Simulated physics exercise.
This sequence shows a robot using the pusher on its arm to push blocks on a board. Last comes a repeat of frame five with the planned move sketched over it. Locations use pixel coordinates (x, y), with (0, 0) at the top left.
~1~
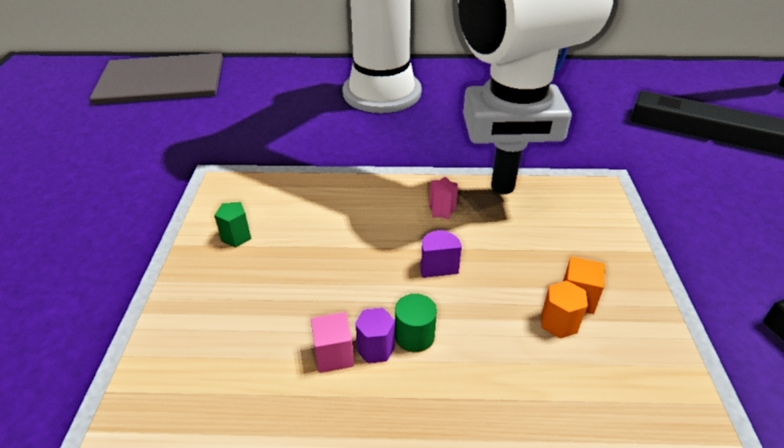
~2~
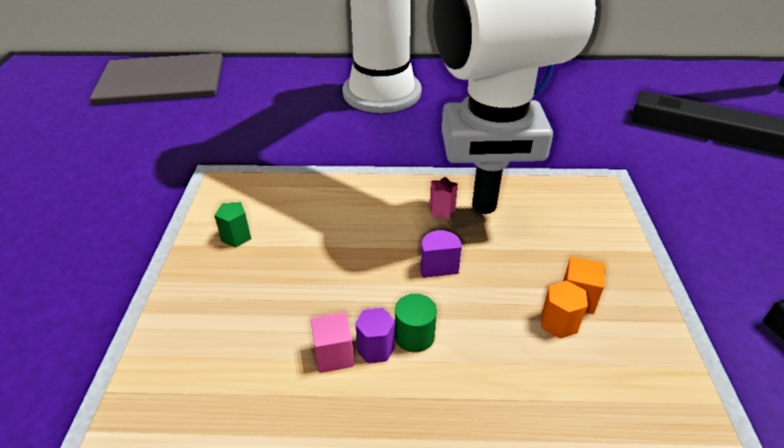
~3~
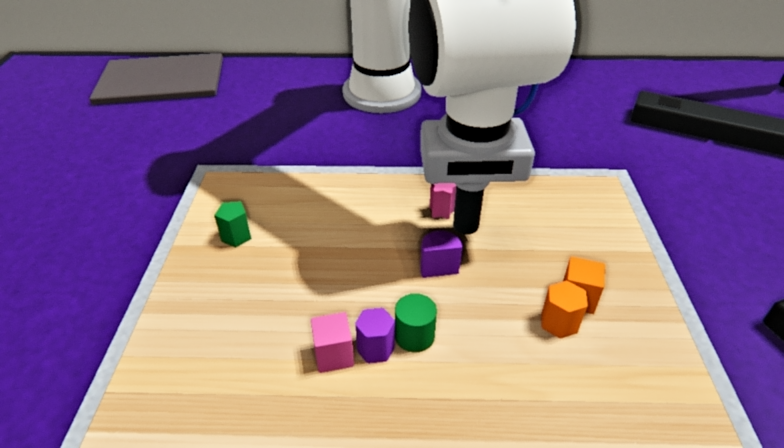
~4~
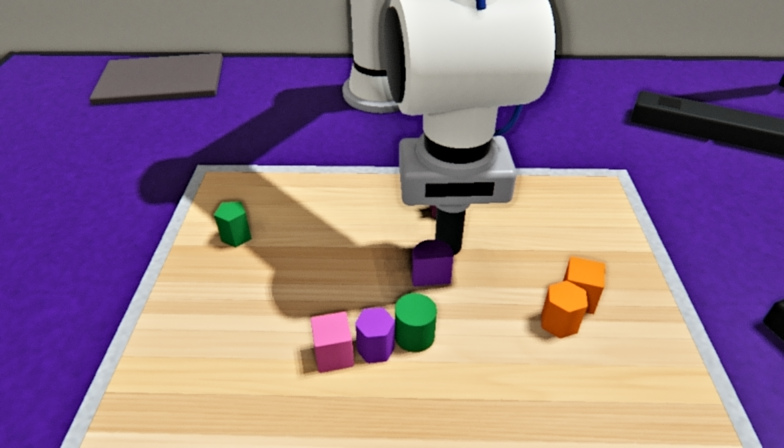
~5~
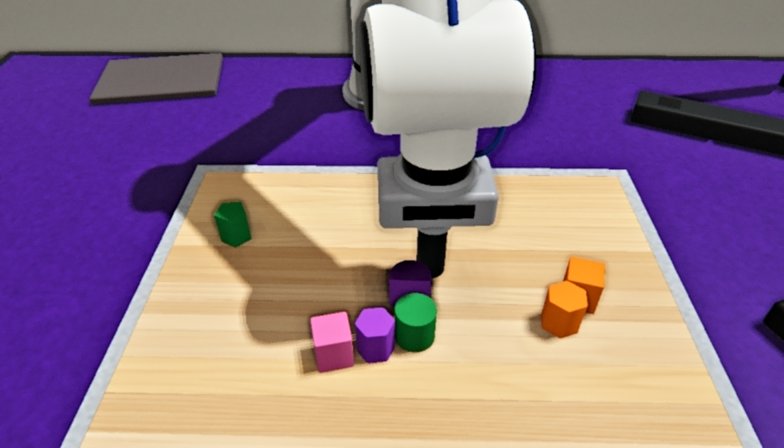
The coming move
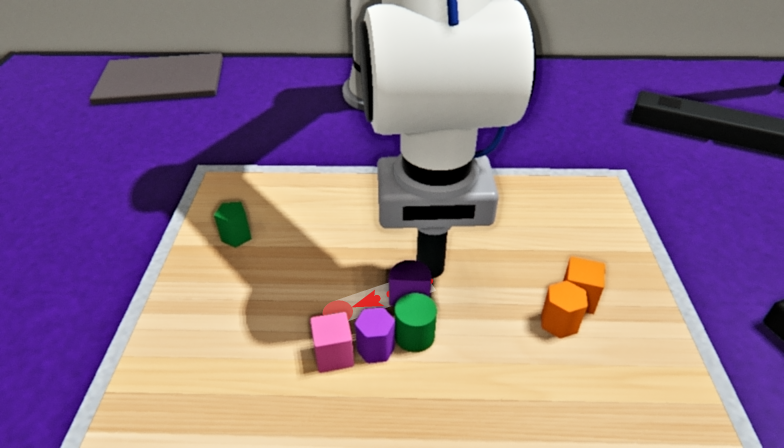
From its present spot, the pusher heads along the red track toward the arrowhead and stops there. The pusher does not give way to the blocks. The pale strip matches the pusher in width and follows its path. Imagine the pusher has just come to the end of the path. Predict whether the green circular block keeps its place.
Left where it is.
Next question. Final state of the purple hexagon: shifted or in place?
Once the pusher is done, the purple hexagon is in a new spot.
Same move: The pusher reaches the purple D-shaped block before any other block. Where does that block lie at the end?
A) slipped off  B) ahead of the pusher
Letter A.
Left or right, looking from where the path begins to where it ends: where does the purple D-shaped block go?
Goes left.
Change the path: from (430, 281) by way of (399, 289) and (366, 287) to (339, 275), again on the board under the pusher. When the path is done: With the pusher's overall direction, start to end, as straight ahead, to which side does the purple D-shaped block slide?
Answer: Leftward.
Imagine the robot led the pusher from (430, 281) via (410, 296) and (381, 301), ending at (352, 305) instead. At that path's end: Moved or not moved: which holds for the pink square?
Its place changes.
Path on the board, straight from (430, 281) to (338, 312).
The first path, step by step. One third of the way, pusher (400, 280); purple D-shaped block (388, 286), turned 25° anticlockwise.
Two thirds of the way, pusher (369, 290); purple hexagon (371, 330), turned 30° anticlockwise; purple D-shaped block (366, 299), turned 50° anticlockwise.
At the end, pusher (337, 301); purple hexagon (371, 332), turned 40° anticlockwise; purple D-shaped block (362, 303), turned 55° anticlockwise; green circular block in place.
